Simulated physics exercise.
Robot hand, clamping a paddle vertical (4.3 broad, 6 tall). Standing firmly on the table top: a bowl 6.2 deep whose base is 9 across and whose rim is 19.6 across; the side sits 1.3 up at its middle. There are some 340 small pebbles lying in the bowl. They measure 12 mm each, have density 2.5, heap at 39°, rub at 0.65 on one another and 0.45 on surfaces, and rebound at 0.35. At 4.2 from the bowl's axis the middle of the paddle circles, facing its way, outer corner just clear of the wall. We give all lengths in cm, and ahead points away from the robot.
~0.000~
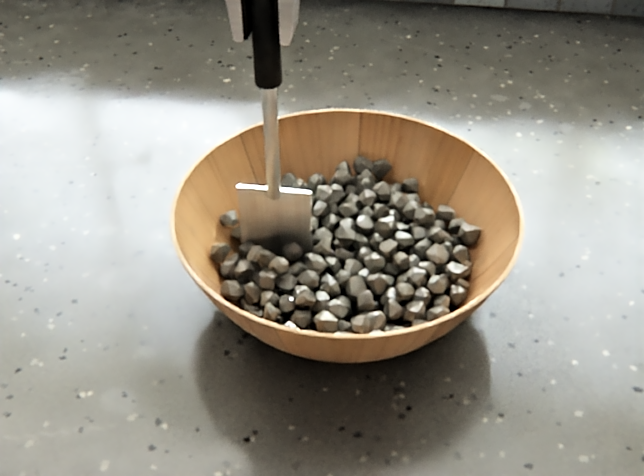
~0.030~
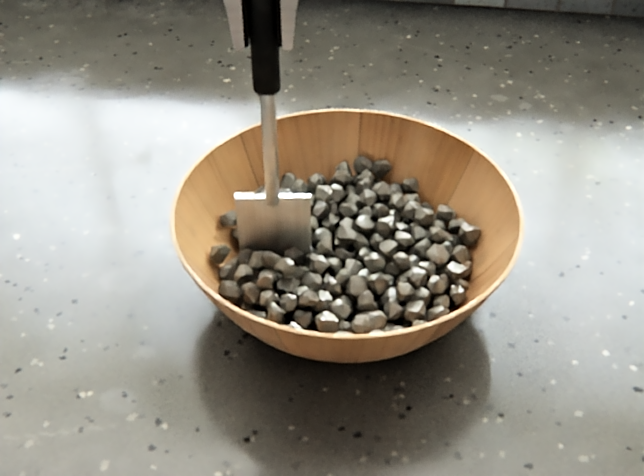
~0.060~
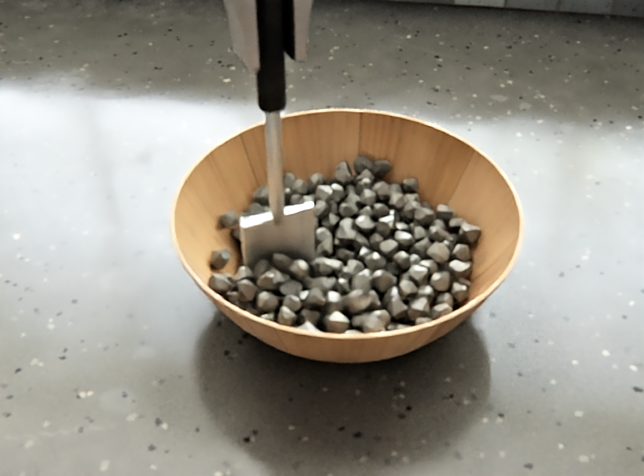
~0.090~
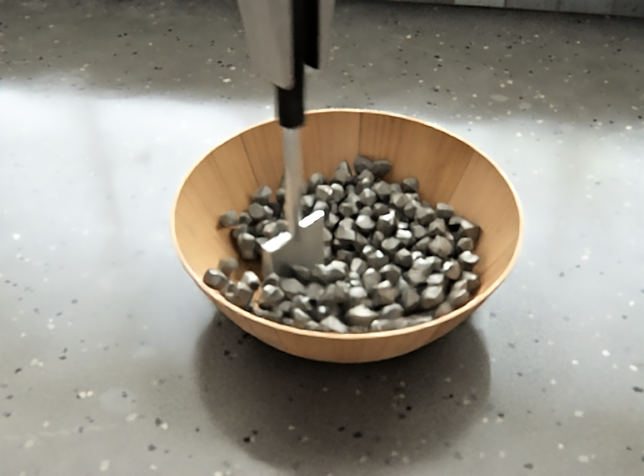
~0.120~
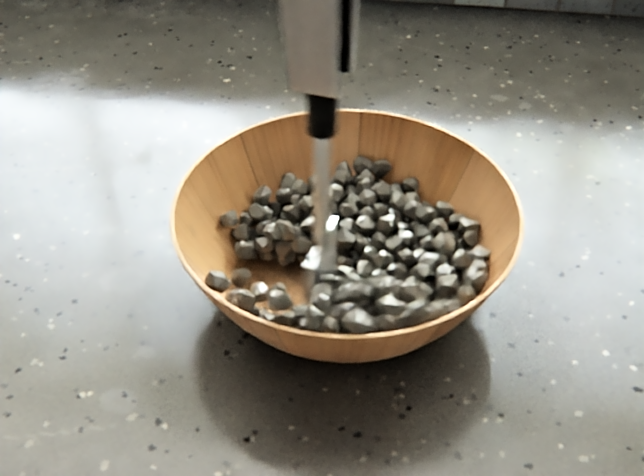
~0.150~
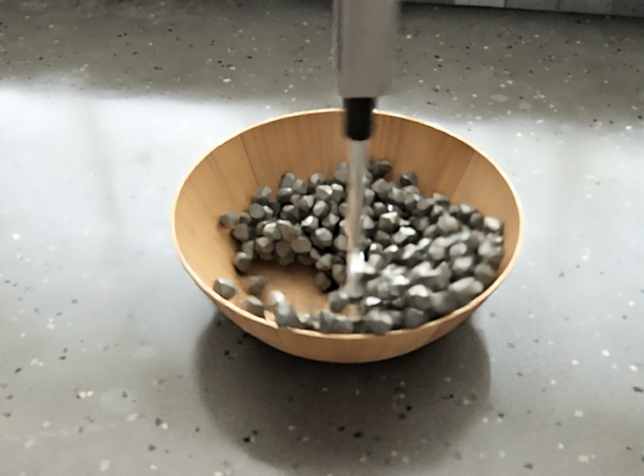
Robot hand dragging an upright metal paddle through dark pebbles in a wooden bowl, turning it and pushing them toward the right.
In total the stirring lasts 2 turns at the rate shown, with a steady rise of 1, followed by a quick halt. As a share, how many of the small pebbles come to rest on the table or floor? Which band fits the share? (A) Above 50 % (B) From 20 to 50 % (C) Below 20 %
Option B: From 20 to 50 %.
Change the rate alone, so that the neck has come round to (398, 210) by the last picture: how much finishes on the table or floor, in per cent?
It comes to around 45 percent.
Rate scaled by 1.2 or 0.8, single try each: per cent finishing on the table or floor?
Some 35 and 20 per cent.
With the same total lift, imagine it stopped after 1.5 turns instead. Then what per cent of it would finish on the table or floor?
Roughly 30 percent would end up there.
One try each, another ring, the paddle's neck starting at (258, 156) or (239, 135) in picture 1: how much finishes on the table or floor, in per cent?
Roughly 40 and 25 per cent.
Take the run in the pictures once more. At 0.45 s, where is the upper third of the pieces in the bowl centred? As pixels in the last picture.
Roughly pixel (232, 204).
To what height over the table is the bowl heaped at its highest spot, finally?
I'd say close to 5.5 centimetres.
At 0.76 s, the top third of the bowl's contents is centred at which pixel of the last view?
Close to pixel (421, 207).
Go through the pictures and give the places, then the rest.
The paddle neck at (273, 168), 0° round; upper third of the load around (359, 243), from x 220 to 470, top at y 165; 335 in the bowl, in the first frame.
The paddle neck at (272, 175), 9° round; upper third of the load around (347, 249), from x 220 to 470, top at y 165, in the second frame.
The paddle neck at (276, 192), 32° round; upper third of the load around (343, 262), from x 220 to 470, top at y 165, in the third frame.
The paddle neck at (294, 209), 55° round; upper third of the load around (355, 284), from x 215 to 470, top at y 165, in the fourth frame.
The paddle neck at (322, 219), 79° round; upper third of the load around (381, 293), from x 220 to 480, top at y 165, in the fifth frame.
The paddle neck at (355, 222), 103° round; upper third of the load around (412, 284), from x 225 to 495, top at y 165; 335 in the bowl, in the sixth frame.
After 0.45 s, 343° round, highest piece 9 above the table; 267 in the bowl, 48 on the table or floor, 20 in flight or on the tool.
After 0.76 s, 224° round, highest piece 8 above the table; 237 in the bowl, 94 on the table or floor, 4 in flight or on the tool.
After 1.11 s, 0° round, highest piece 5 above the table; 234 in the bowl, 101 on the table or floor.
After 1.81 s, 0° round, highest piece 5 above the table; 234 in the bowl, 101 on the table or floor.
In the end, 234 in the bowl, 101 on the table or floor. That is 30 % on the table or floor.
